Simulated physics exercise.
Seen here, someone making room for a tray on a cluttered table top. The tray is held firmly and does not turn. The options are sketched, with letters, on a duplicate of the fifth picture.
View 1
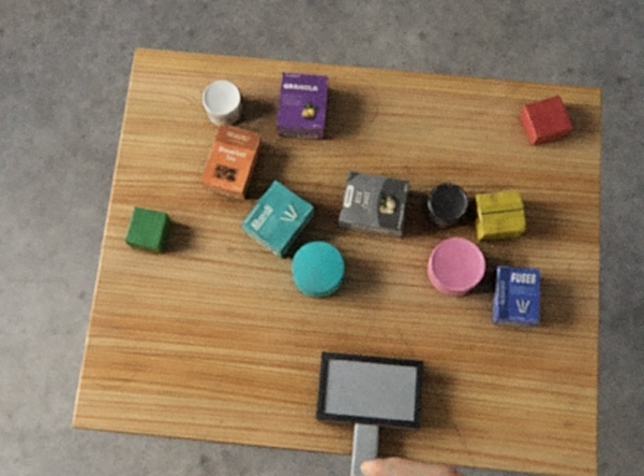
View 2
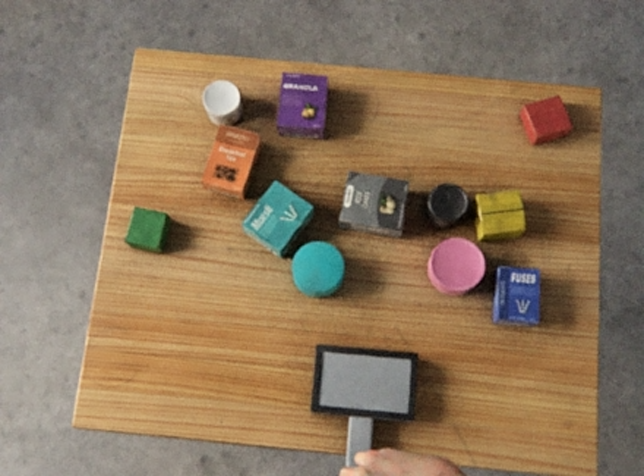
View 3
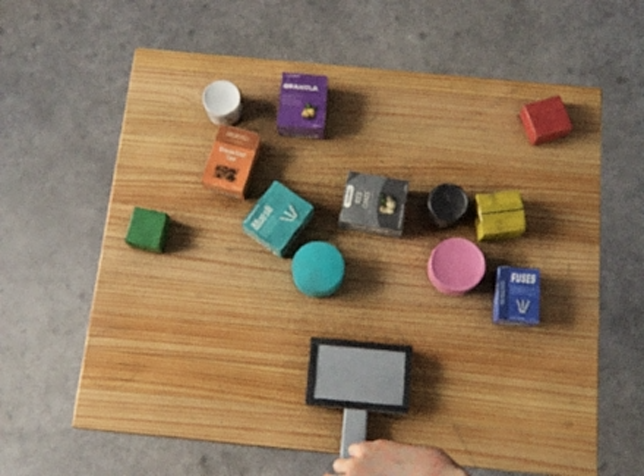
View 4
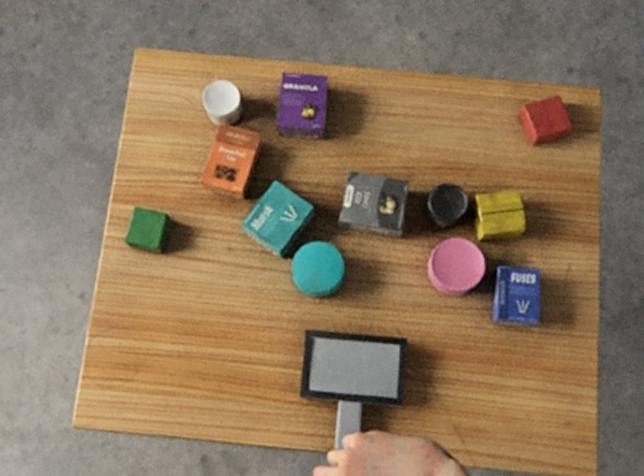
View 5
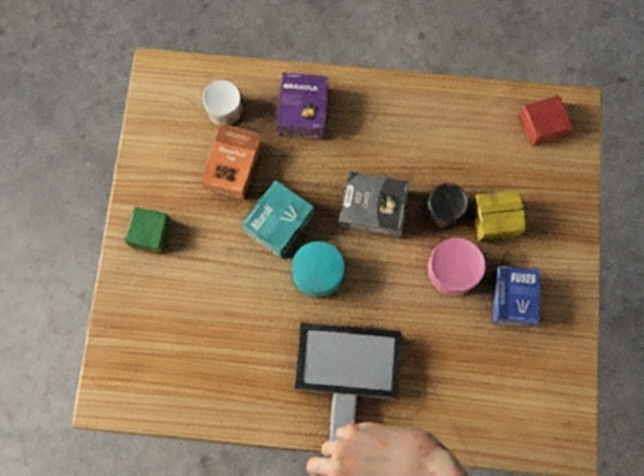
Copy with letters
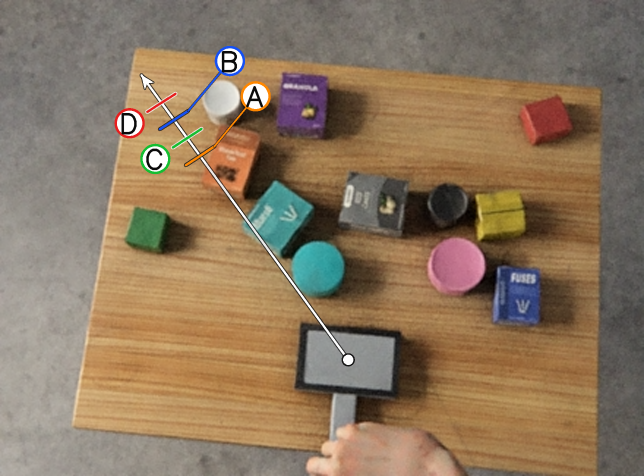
A gray tray with a dark rim, gripped by a hand, slid slowly up and slightly left across the wooden table top, while the colorful boxes, tubs and blocks around it stayed still.
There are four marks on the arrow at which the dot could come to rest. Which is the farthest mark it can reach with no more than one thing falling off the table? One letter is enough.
Up to mark D.
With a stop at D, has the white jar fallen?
Yes.
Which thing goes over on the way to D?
The white jar goes over.
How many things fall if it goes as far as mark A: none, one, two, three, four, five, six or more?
In all, none.
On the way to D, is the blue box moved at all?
By then, no.
On the copy, A at (200, 156); B at (174, 120); C at (187, 138); D at (162, 103); the arrow from (348, 360) to (142, 75); the white dot at (348, 360).
On D. First, tray (278, 265); turquoise packet (266, 200); turquoise tin (314, 211).
Then, tray (212, 174); white jar (220, 68); purple packet (303, 83).
Finally, tray (163, 107); white jar over the edge; orange box (176, 50); one fallen.
By contrast, A is within the limit but short; B is within the limit but short; C is within the limit but short.
